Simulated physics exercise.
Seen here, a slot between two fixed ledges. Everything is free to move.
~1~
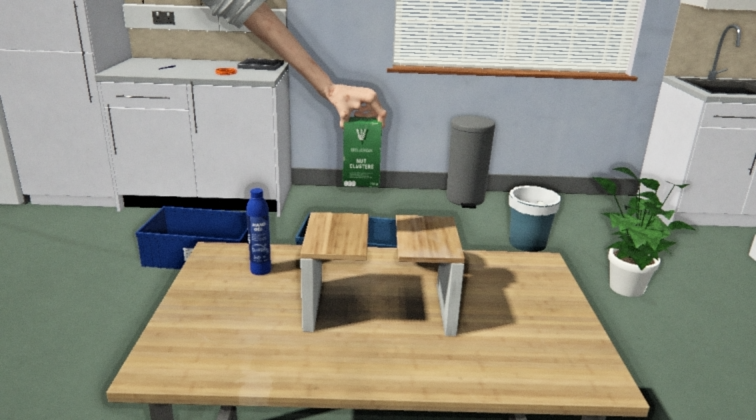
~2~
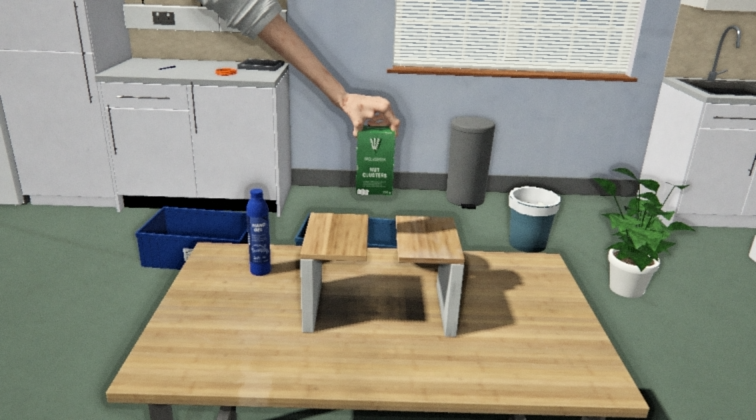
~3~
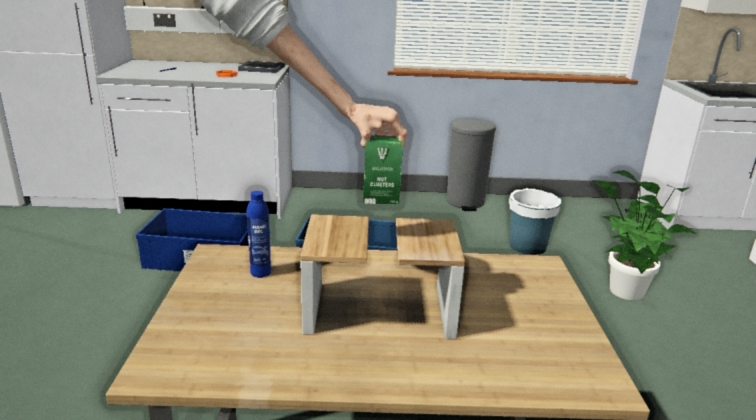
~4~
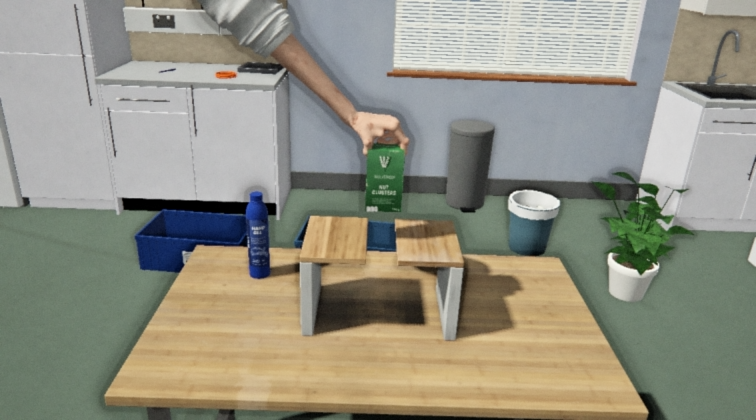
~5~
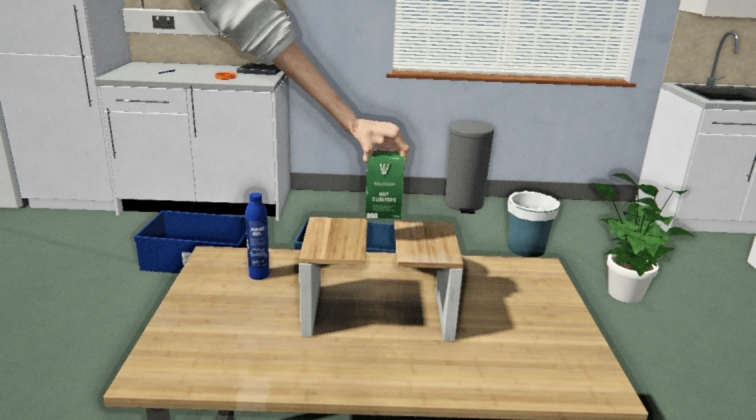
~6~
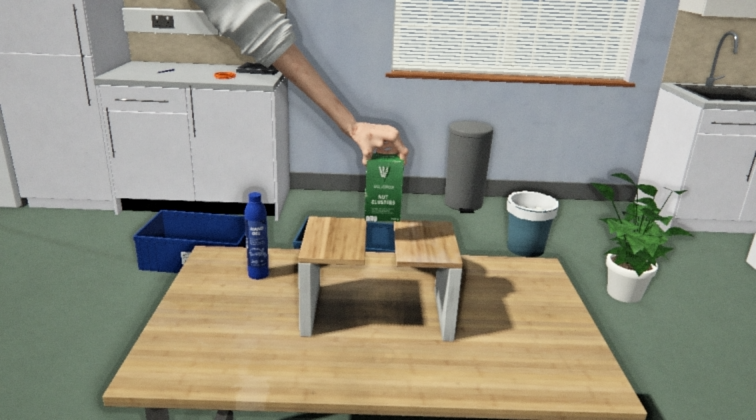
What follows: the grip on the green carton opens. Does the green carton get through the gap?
Outcome: The carton lodges.
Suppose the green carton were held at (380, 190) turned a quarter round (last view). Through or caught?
Then it goes down the gap.
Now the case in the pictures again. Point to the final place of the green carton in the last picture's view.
Around (383, 210).
Then, 0.20 s later than the last frame, green carton moved a little near (383, 206).
Then, 0.30 s later than the last frame, green carton moved about its own width near (383, 210).
When it is over, moved from the start, green carton; blue bottle as before. End places, in pixels of the last picture, green carton near (383, 210). The carton stays on top.
